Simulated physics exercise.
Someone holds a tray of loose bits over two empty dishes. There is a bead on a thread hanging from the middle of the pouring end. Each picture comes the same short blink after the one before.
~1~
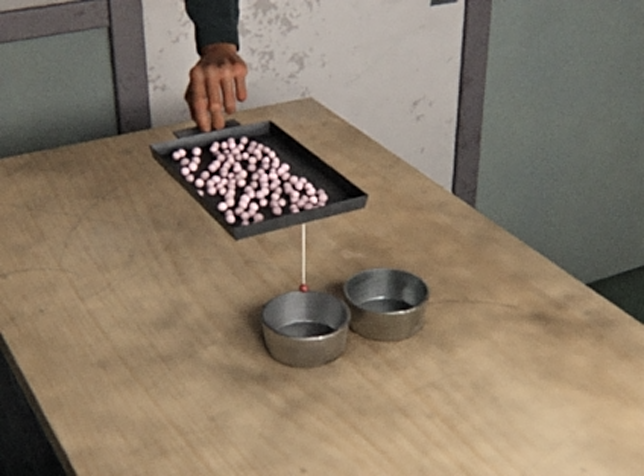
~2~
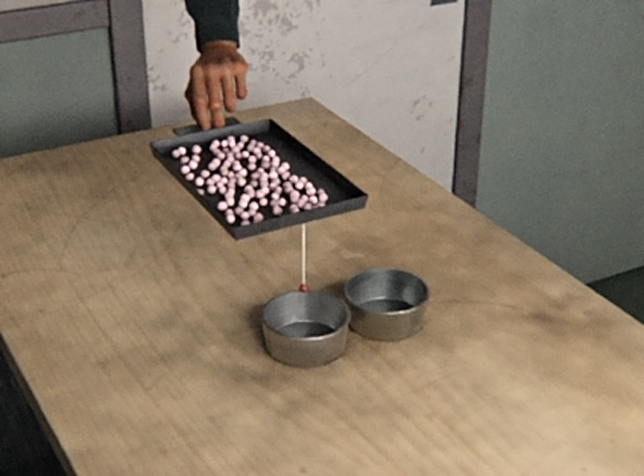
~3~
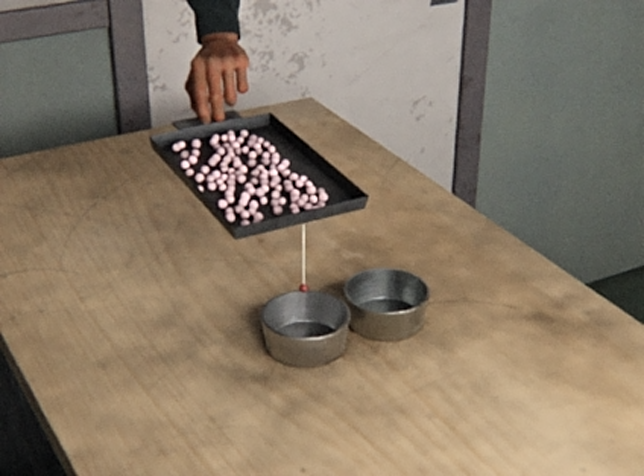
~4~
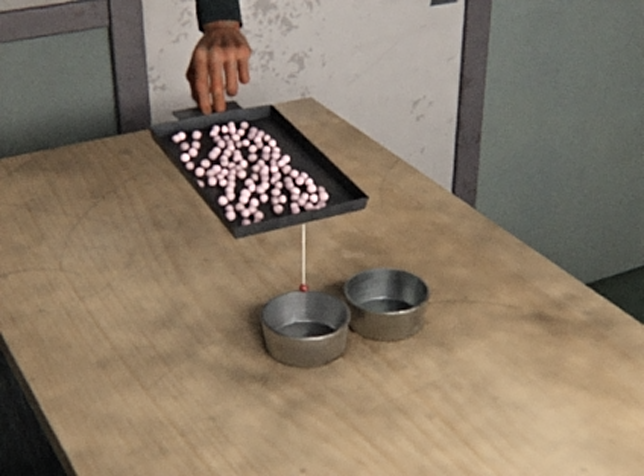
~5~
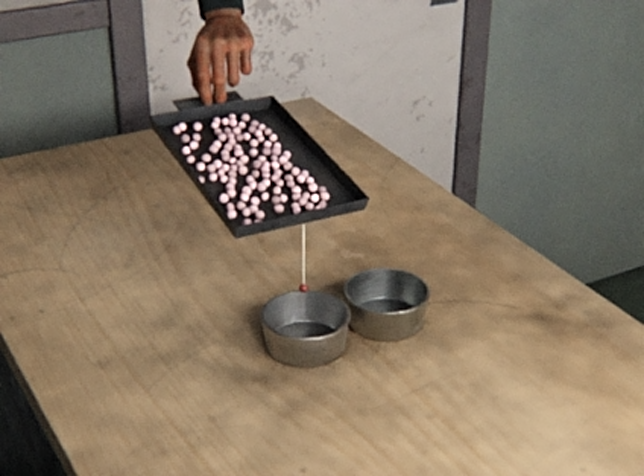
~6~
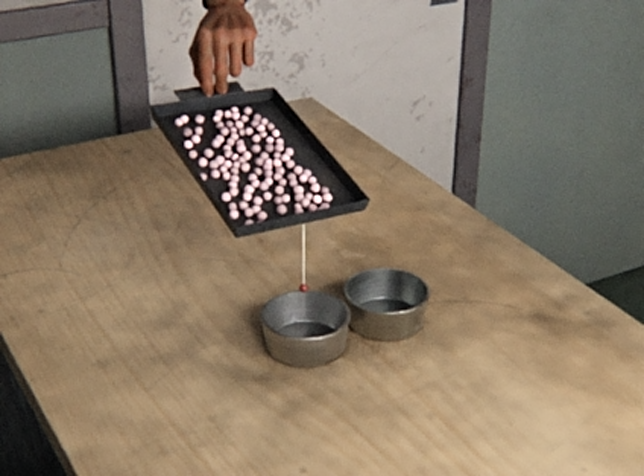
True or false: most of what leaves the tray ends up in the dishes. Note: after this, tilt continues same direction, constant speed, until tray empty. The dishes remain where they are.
True.
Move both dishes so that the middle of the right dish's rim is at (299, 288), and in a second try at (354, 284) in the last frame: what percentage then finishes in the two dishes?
Around 0 and then 40 per cent.
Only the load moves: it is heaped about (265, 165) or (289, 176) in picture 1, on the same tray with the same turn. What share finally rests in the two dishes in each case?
In order, 90 % then 80 %.
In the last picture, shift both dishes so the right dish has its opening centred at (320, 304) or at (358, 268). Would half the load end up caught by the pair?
Result, first setup: A minority share; second setup: A minority share.
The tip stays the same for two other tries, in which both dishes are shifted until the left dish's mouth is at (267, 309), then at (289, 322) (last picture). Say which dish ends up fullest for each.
One: The right-side dish. Two: The right-side dish.
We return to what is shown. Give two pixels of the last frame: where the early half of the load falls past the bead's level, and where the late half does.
Initially about (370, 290); subsequently about (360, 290).
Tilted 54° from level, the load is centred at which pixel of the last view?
The load is centred about (310, 191).
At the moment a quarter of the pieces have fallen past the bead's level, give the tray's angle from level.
That happens at close to 90 degrees.
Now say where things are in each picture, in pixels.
The first frame shows corners of the pouring end (235, 227) and (365, 195), level; middle of the load (255, 178), sugar pearls; left dish (326, 348); right dish (409, 322); bead on its thread (304, 288).
The second frame shows corners of the pouring end (236, 227) and (365, 195), level; middle of the load (255, 177).
The third frame shows corners of the pouring end (236, 226) and (365, 195), tipped barely, lowest at the right corner; middle of the load (256, 173).
The fourth frame shows corners of the pouring end (236, 226) and (366, 196), tipped a little, lowest at the right corner; middle of the load (256, 169).
The fifth frame shows corners of the pouring end (237, 226) and (366, 197), tipped a little, lowest at the right corner; middle of the load (257, 165).
The sixth frame shows corners of the pouring end (237, 226) and (367, 198), tipped a little, lowest at the right corner; middle of the load (260, 162), roughly a third on the move; left dish (326, 348); right dish (409, 322).
Just after the last frame, tray tipped steeply; almost all on the tray; just a few in the right dish; just a few in the air.
A moment on, tray tipped right over; roughly a third on the tray; about a tenth in the left dish; roughly a quarter in the right dish; just a few outside both; roughly a quarter in the air.
Further on, tray tipped past a quarter turn; roughly a quarter in the left dish; roughly half in the right dish; roughly a quarter outside both.
When it is over, tray tipped past a quarter turn; roughly a quarter in the left dish; roughly half in the right dish; roughly a quarter outside both.
